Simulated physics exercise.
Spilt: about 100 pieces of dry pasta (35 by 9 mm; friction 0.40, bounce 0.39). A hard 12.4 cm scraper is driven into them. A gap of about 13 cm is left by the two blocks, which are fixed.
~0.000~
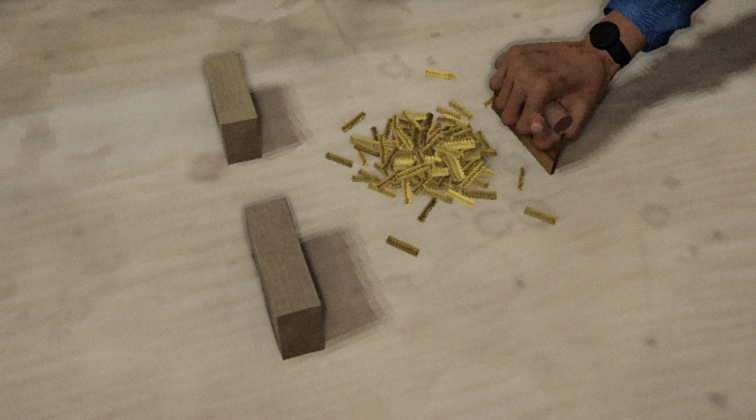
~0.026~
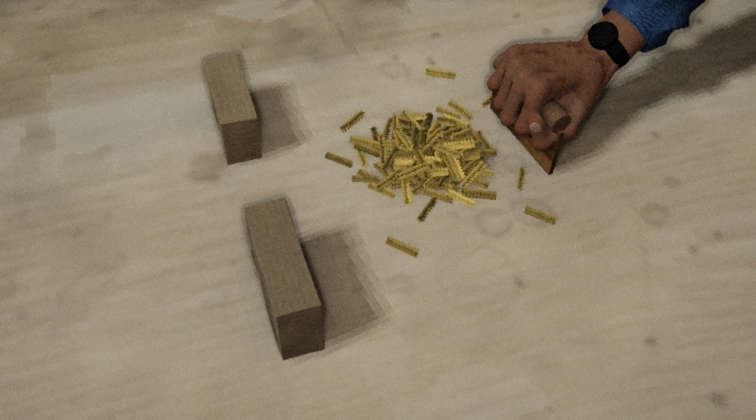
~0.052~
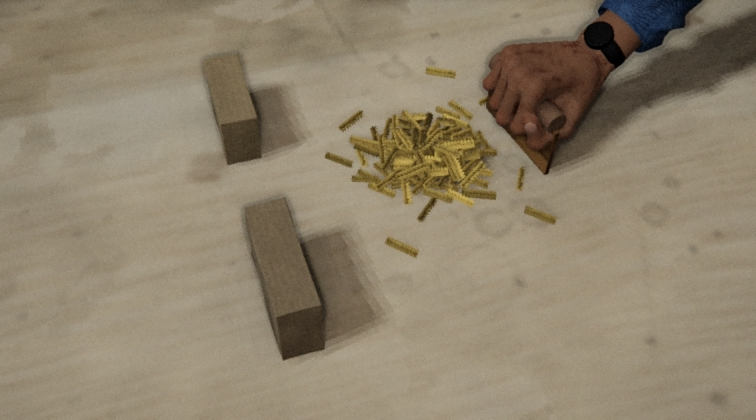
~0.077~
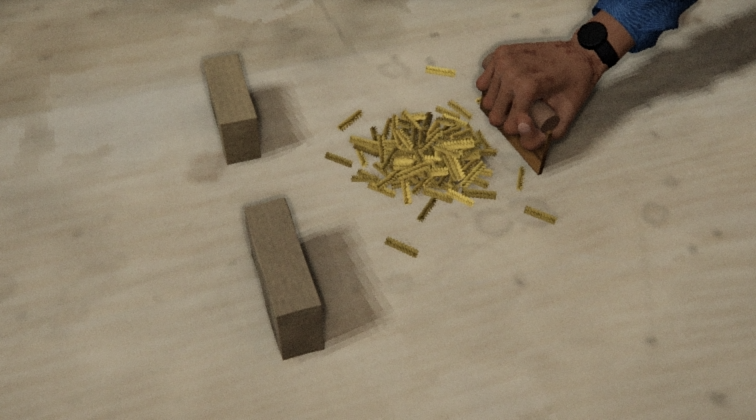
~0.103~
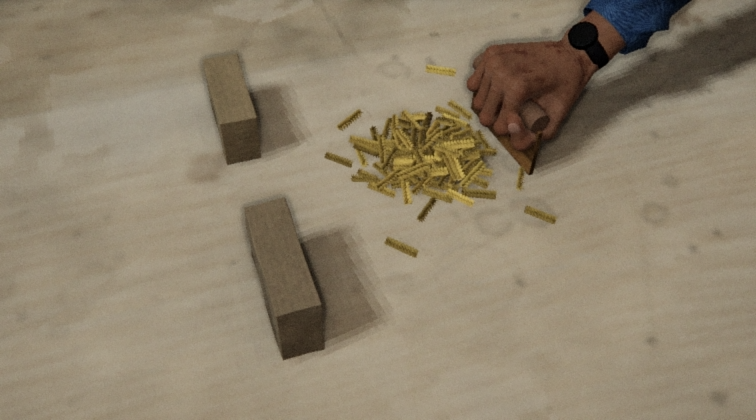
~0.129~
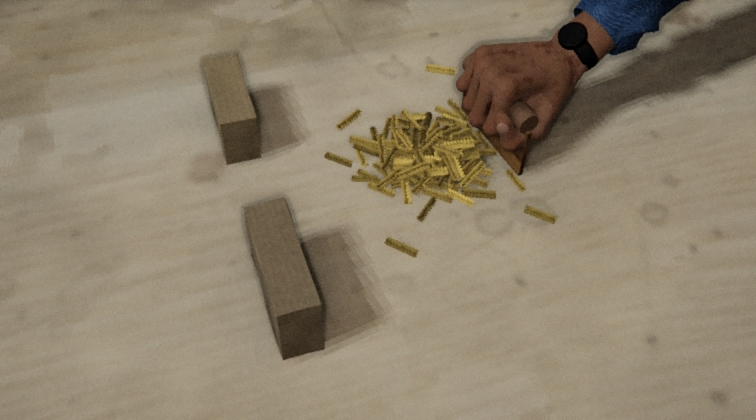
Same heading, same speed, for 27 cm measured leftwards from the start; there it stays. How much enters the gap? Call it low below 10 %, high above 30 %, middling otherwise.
I would say middling.
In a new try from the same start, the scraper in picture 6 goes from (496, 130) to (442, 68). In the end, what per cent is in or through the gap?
5 %.
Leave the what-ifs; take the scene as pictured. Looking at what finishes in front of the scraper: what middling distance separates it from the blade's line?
Distance: Approx. 3 cm.
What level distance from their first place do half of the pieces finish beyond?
That comes to roughly 16 cm.
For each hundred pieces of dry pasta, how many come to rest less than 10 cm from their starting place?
Some 30 percent.
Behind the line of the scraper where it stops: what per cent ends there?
35 %.
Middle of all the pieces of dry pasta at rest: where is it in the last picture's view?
The middle of the pieces at rest is roughly at (293, 201).
Then, at 0.40 s, scraper 16 cm from its start, spill 17 cm wide; held up before the blocks 100 %.
Then, at 0.67 s, scraper 27 cm from its start, spill 20 cm wide; in or through the gap 15 %, held up before the blocks 85 %.
After 0.90 s, scraper 27 cm from its start, spill 19 cm wide; in or through the gap 25 %, held up before the blocks 75 %.
At rest (1.6 s), in or through the gap 25 %, round the near block 0 %, round the far block 0 %, held up before the blocks 75 %.
